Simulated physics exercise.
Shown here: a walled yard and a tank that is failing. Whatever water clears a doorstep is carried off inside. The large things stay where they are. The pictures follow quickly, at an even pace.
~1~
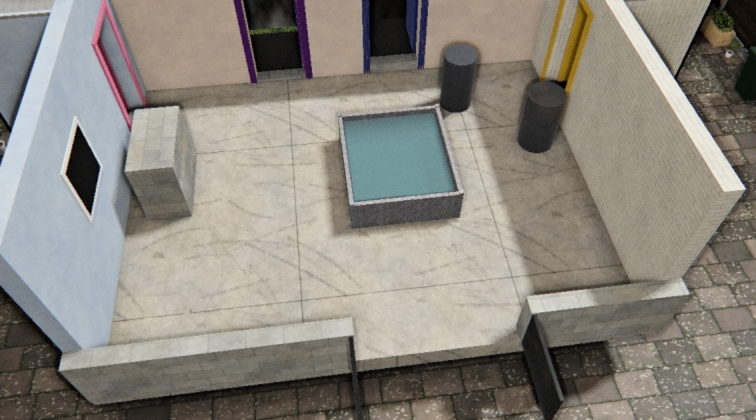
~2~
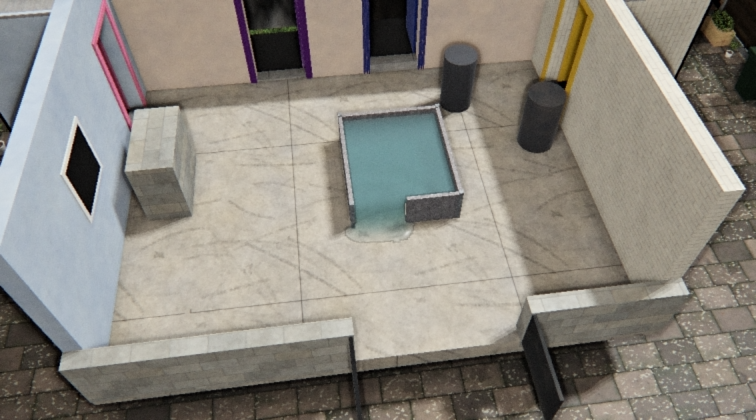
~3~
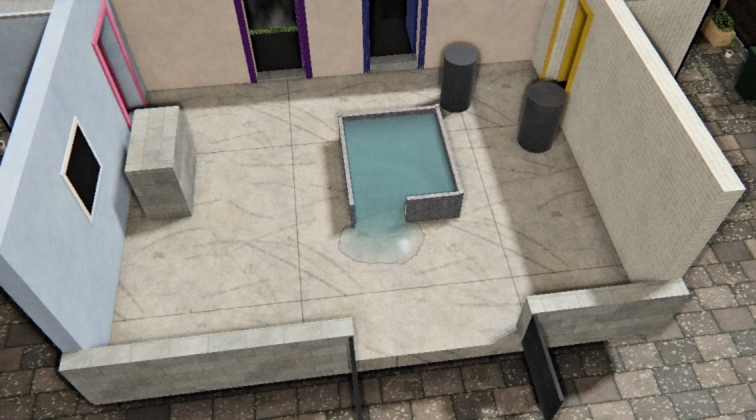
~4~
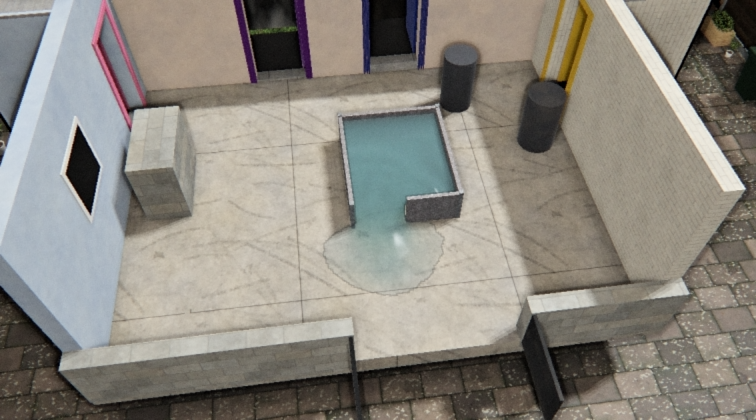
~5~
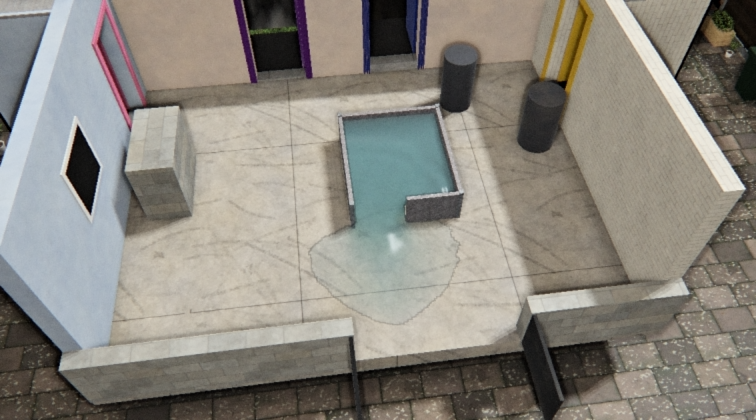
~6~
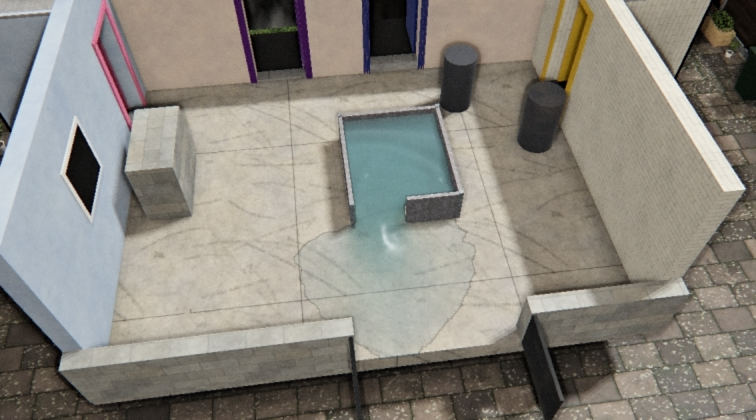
In this clip, still water sits in an open square tank in a walled yard, then a gap appears in the tank's front wall and water pours out, spreading across the pale floor toward the viewer in a widening puddle.
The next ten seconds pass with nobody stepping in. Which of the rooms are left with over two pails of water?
One by one: The yellow door sees no more than two buckets come in; the pink door sees no more than two buckets come in; the blue door sees no more than two buckets come in; the purple door sees no more than two buckets come in.
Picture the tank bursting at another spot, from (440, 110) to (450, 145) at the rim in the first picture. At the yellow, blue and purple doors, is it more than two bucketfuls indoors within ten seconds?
The yellow door tops the limit, the blue door stays within the limit, and the purple door stays within the limit.
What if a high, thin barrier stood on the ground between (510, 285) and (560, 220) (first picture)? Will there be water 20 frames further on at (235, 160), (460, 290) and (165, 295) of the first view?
Results in order: Bone-dry / swamped / swamped.
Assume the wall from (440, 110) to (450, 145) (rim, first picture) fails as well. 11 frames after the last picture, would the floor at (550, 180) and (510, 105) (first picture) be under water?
First place drenched, second place drenched.
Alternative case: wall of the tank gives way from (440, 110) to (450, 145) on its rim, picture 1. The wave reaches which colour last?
It is the door marked pink.
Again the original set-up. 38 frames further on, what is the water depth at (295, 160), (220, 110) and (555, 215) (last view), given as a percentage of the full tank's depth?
Some 0, 0 and 0 in a hundred.
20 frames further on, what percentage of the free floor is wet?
Roughly 25 percent.
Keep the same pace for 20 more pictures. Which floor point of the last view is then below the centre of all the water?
My reading is close to (361, 223).
A moment on, water covers 15 % of the floor; the yellow door not reached, the pink door not reached, the blue door not reached, the purple door not reached.
Next, water covers 20 % of the floor; the yellow door not reached, the pink door not reached, the blue door not reached, the purple door not reached.
Then, water covers 25 % of the floor; the yellow door not reached, the pink door not reached, the blue door not reached, the purple door not reached.
Later, water covers 35 % of the floor; the yellow door not reached, the pink door wet at the sill, nothing in, the blue door not reached, the purple door not reached.
In the end, water covers 45 % of the floor; the yellow door not reached, the pink door wet at the sill, nothing in, the blue door not reached, the purple door wet at the sill, nothing in.
